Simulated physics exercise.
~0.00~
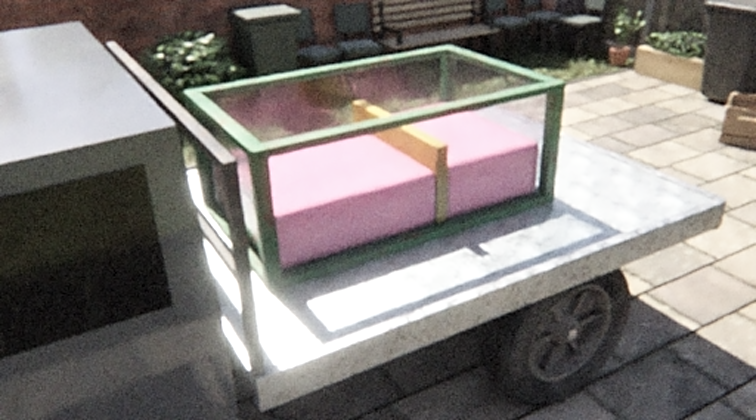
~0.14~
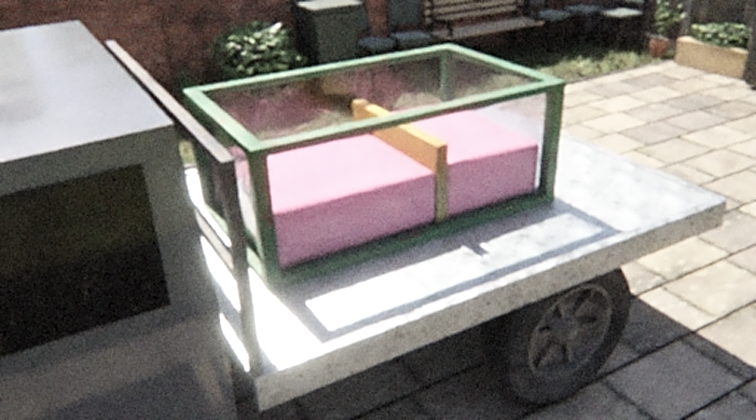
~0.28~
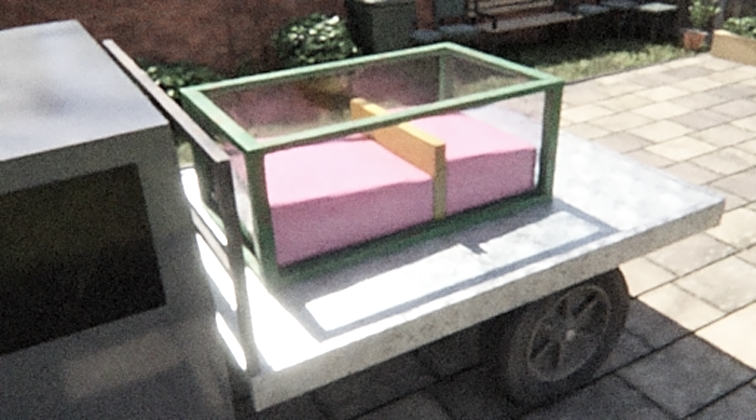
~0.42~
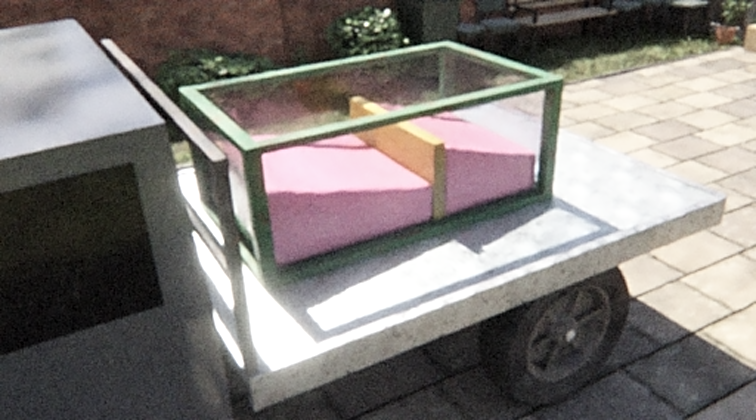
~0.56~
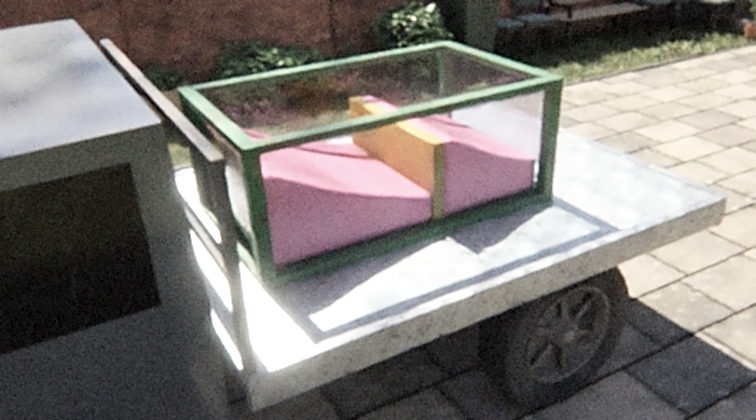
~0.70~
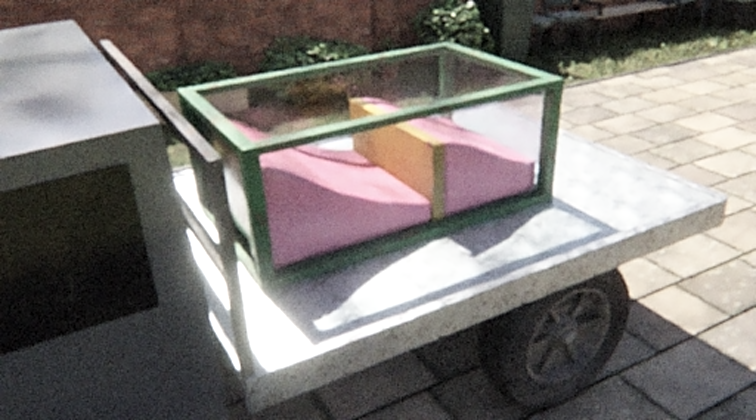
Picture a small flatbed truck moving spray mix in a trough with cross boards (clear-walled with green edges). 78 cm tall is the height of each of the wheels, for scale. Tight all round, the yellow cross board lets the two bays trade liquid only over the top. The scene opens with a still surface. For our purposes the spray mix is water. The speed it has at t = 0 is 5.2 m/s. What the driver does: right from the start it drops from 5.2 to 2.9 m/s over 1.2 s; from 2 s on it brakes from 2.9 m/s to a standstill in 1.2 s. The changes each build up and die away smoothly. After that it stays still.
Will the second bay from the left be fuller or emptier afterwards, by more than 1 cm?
The depth is unaltered.
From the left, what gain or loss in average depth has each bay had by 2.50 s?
In cm: 0, 1 down.
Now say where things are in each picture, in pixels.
The first picture shows surface heights from the left, (349, 184), (485, 148); board top at (443, 147); the front is on the left, levels are read along the near wall; a wheel hub at (577, 339).
The second picture shows surface heights from the left, (348, 183), (485, 147).
The third picture shows surface heights from the left, (346, 182), (483, 146).
The fourth picture shows surface heights from the left, (344, 180), (482, 145).
The fifth picture shows surface heights from the left, (344, 184), (482, 146).
The sixth picture shows surface heights from the left, (343, 187), (482, 147); a wheel hub at (575, 342).
After 1.50 s the mean depths from the left are 27, 26 cm.
After 2.50 s the mean depths from the left are 27, 26 cm.
After 3.70 s the mean depths from the left are 27, 26 cm.
After 6.18 s the mean depths from the left are 27, 26 cm.
